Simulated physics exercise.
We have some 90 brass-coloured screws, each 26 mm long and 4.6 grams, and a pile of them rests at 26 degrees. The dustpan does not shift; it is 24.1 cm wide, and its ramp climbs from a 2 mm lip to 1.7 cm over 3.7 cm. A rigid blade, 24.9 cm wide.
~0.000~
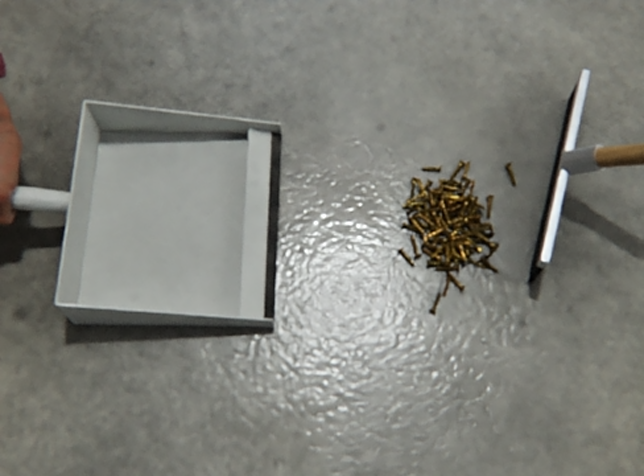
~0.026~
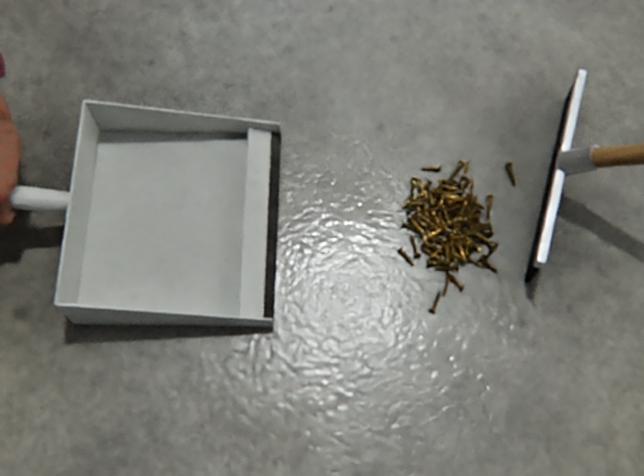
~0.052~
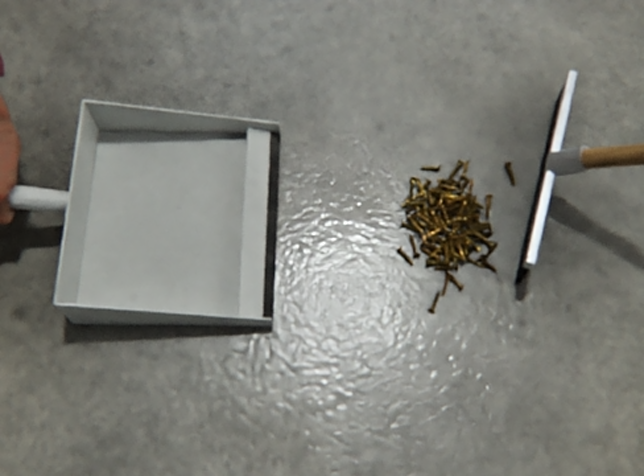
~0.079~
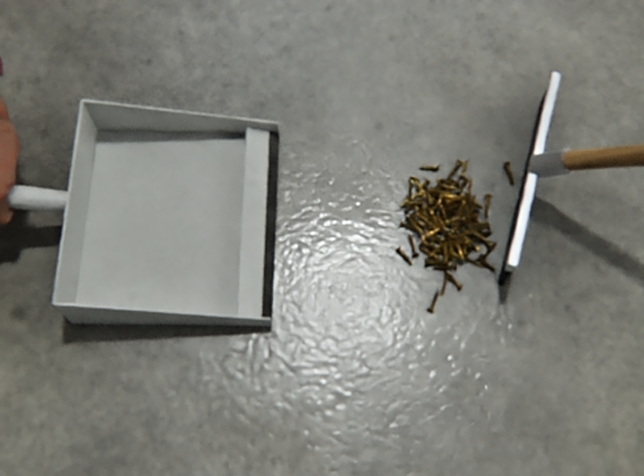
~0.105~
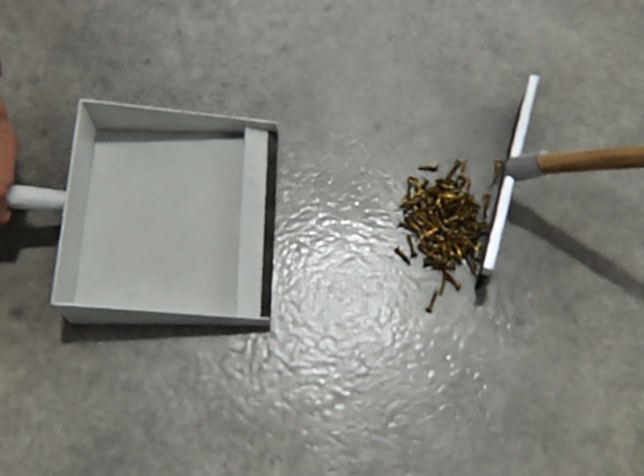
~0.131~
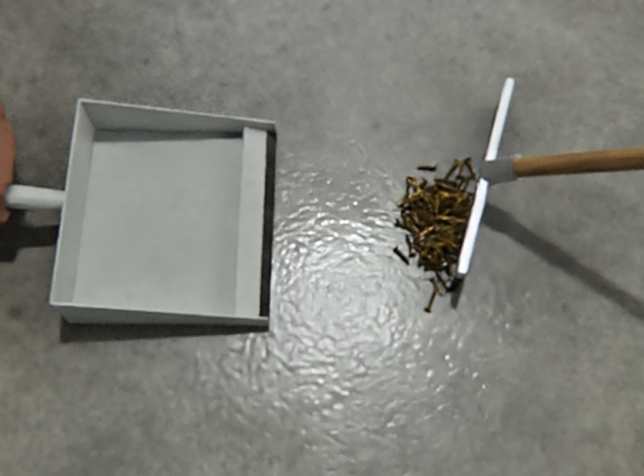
We see a pile of brass-coloured screws on a grey floor between a hand-held dustpan and a wooden-handled blade, which moves left, meets the pile's right side and pushes the nearer screws leftward while the dustpan stays still.
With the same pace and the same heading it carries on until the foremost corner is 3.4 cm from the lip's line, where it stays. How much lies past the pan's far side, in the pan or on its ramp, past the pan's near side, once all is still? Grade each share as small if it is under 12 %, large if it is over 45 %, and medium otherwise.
Past the pan's far side: Small; in the pan or on its ramp: Medium; past the pan's near side: Small.
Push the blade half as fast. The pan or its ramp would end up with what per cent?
Then some 0 in a hundred.
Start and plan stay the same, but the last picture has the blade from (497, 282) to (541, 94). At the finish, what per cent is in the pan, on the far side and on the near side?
Final per cent - pan 0, far 0, near 5.
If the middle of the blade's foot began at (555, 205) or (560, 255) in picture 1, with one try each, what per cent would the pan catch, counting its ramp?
25 and 15 per cent, roughly.
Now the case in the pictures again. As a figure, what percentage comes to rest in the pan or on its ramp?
I'd put it near 30 percent.
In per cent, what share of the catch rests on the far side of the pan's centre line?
Roughly 40 percent.
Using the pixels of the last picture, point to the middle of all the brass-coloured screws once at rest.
Around (279, 213).
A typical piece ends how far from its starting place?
20 cm or so.
Then, at 0.23 s, middle of the blade 14 cm from the lip; 0 % over the lip, far side 0 %, near side 0 %.
Then, at 0.29 s, middle of the blade 8 cm from the lip; 0 % over the lip, far side 0 %, near side 0 %.
After 0.50 s, middle of the blade 7 cm from the lip; 30 % over the lip, far side 5 %, near side 0 %.
In the end, at 1.2 s, far side 5 %, pan 30 %, near side 0 %, in front of the lip or behind the blade 65 %.
